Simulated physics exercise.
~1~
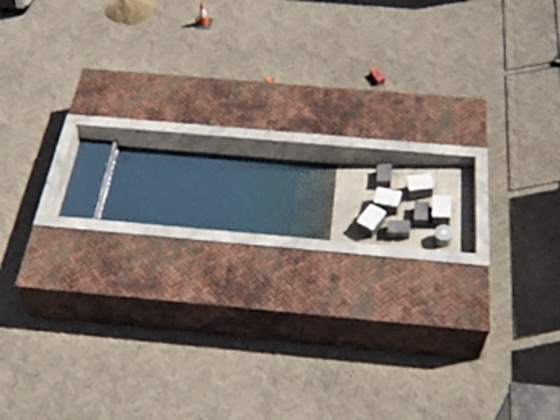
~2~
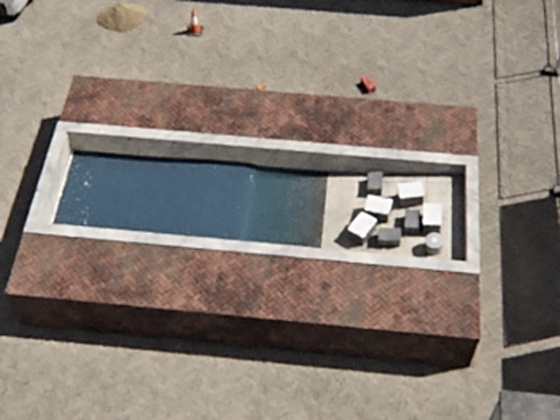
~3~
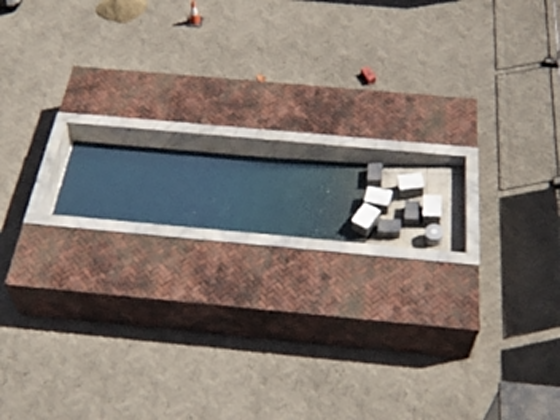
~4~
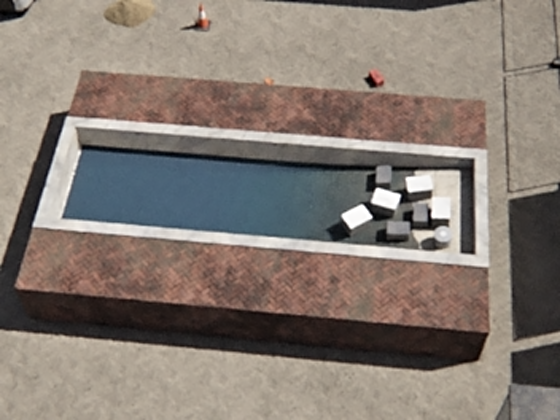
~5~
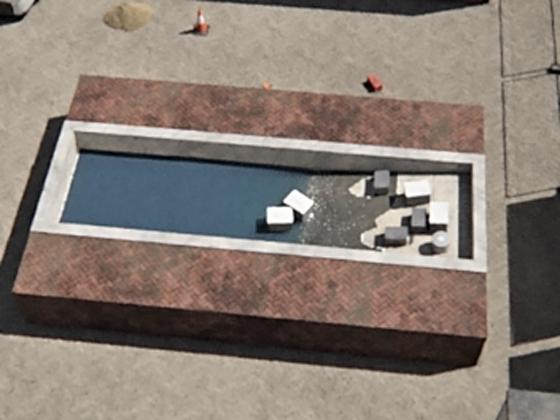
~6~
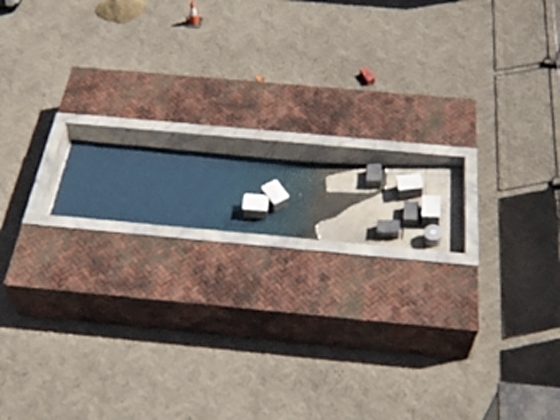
Water held behind a board at the left end of a brick-sided pool surged right, up the ramp and around a cluster of dark and white boxes, then drained back, carrying two white ones left, where they were left floating while the rest stayed put.
